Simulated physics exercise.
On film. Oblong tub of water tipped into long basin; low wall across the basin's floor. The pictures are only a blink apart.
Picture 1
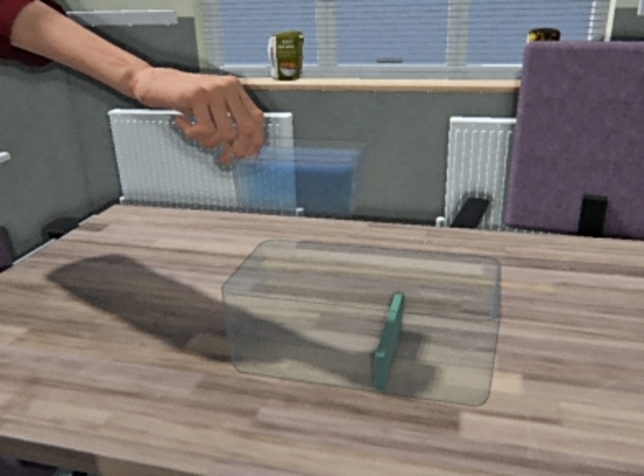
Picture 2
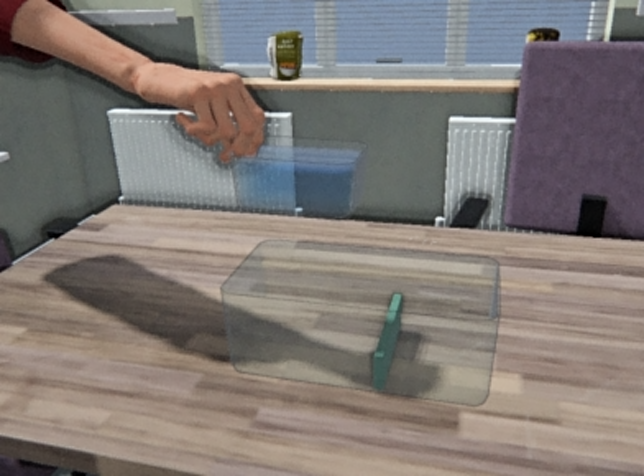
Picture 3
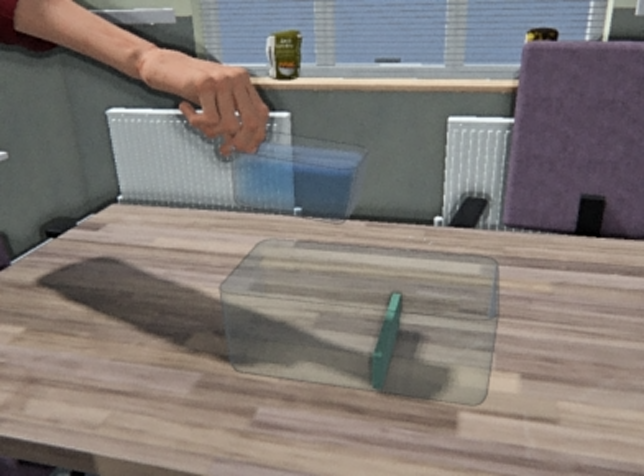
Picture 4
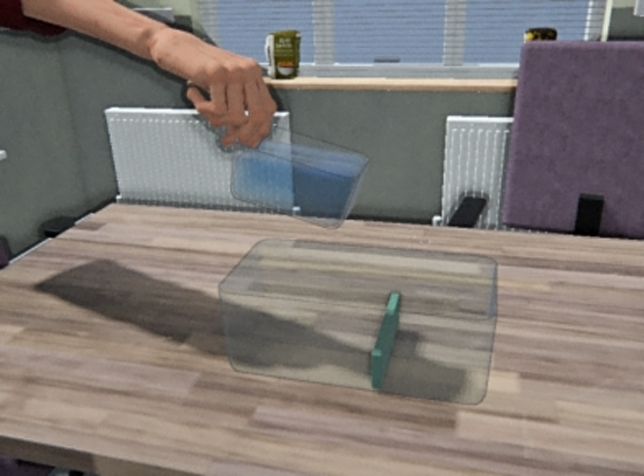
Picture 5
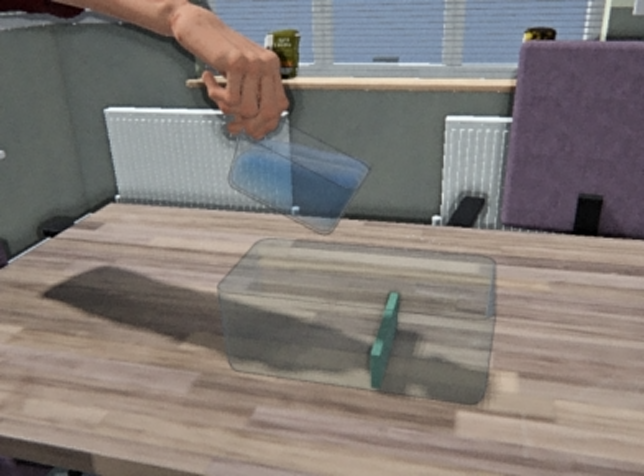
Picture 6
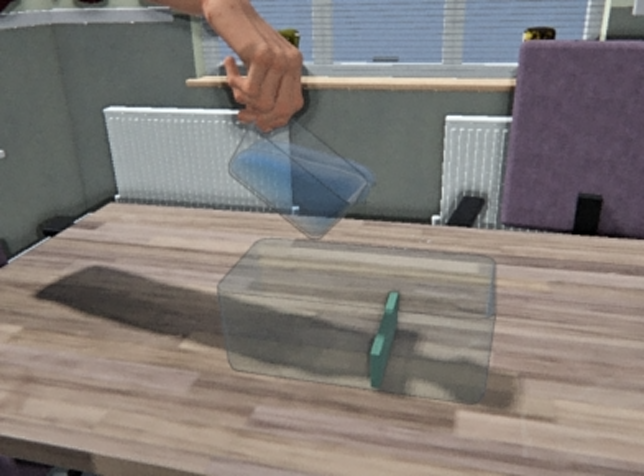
We see a hand holding a clear tub of blue water above a long transparent basin with a low green wall across its floor, first level, then tilting the tub steadily further down to the right.
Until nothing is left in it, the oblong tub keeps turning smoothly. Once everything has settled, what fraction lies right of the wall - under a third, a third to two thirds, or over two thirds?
The right side is left with enough for a third but not past two thirds.
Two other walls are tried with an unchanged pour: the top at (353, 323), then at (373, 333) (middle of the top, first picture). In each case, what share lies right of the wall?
First try 85 per cent, second try 60 per cent.
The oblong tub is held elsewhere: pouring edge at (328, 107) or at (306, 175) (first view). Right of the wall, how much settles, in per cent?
Estimate: 25 per cent, then 10 per cent.
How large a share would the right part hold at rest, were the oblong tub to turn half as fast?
Something like 75 percent.
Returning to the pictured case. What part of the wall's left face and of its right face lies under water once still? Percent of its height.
The left reaches some 20 %, the right about 40 %.
A moment on, the oblong tub is tipped right over and 11 per cent is still to pour, 14 is left of the wall and 44 right of it.
Next, the oblong tub is tipped right over and 2 per cent is still to pour, 34 is left of the wall and 48 right of it.
Then the oblong tub is tipped right over and 0 per cent is still to pour, 43 is left of the wall and 51 right of it.
Later the oblong tub is tipped right over and 0 per cent is still to pour, 47 is left of the wall and 51 right of it.
In the end 47 per cent lies left of the wall, 50 right of it and 3 outside.
